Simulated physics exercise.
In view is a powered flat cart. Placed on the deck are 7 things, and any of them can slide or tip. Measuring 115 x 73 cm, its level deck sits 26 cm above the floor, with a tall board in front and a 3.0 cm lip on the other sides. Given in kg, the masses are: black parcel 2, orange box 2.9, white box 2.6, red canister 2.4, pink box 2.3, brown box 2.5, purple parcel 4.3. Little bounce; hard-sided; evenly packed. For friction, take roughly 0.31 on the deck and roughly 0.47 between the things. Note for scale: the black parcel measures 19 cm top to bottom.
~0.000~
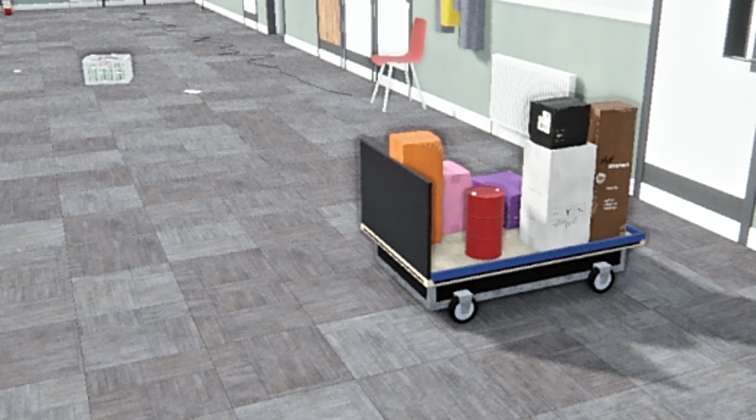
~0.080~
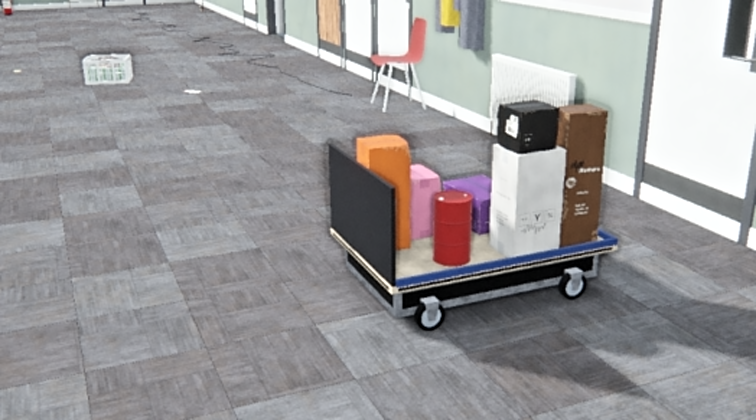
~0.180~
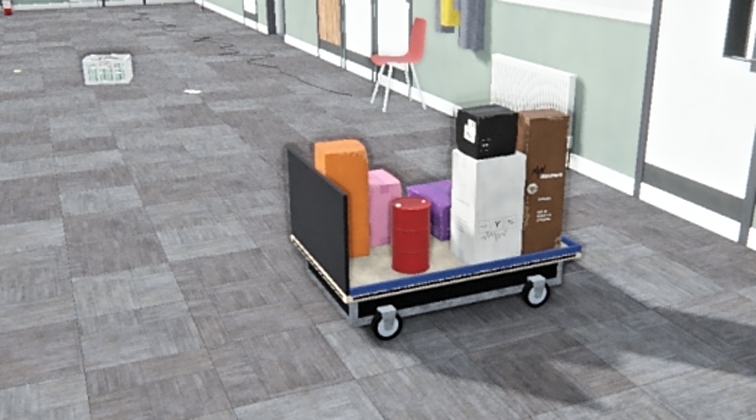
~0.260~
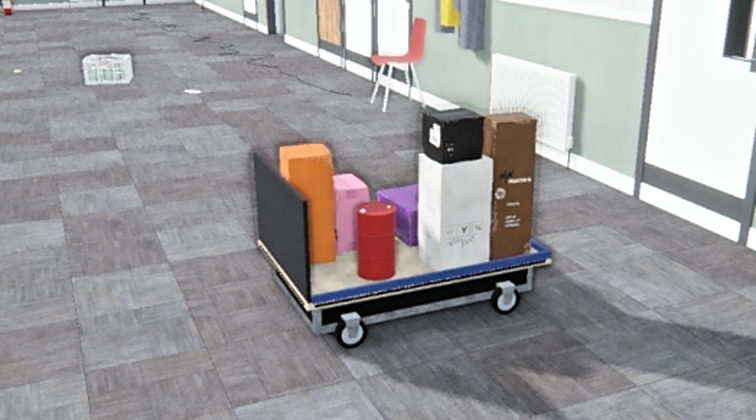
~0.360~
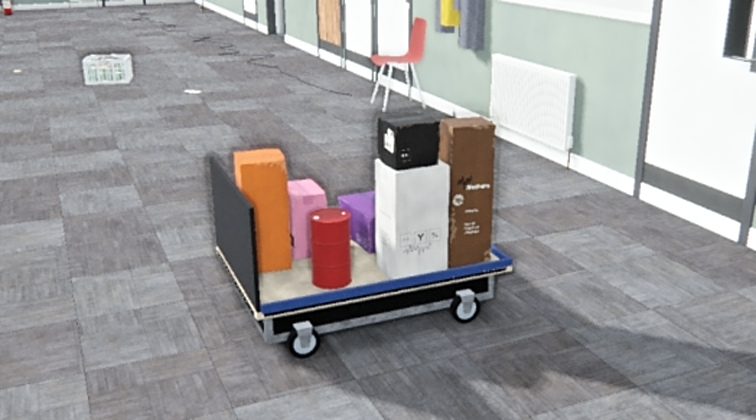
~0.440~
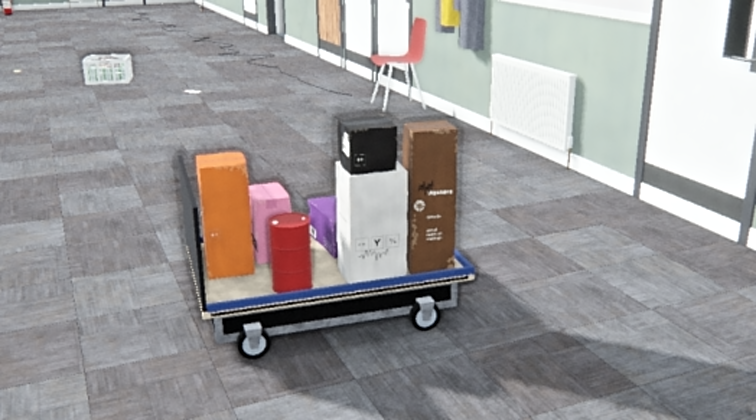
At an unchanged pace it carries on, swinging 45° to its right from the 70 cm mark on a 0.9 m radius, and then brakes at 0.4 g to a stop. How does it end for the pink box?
The pink box remains upright.
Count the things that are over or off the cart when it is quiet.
5.
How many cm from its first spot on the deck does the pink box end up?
Some 40 cm.
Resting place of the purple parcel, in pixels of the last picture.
Rest position, about (91, 201) px.
By 0.74 s, cart has run 155 cm, turned 43°; black parcel, orange box, white box, red canister and brown box now off the cart; pink box 37 cm from its spot near (153, 218); purple parcel 14 cm from its spot.
By 1.14 s, cart has run 218 cm, turned 45°; pink box 34 cm from its spot near (42, 198); purple parcel 15 cm from its spot.
When it is over (1.9 s), off the cart and tipped over, black parcel, orange box, white box, red canister and brown box; not toppled but over 10 cm from the start, pink box and purple parcel.
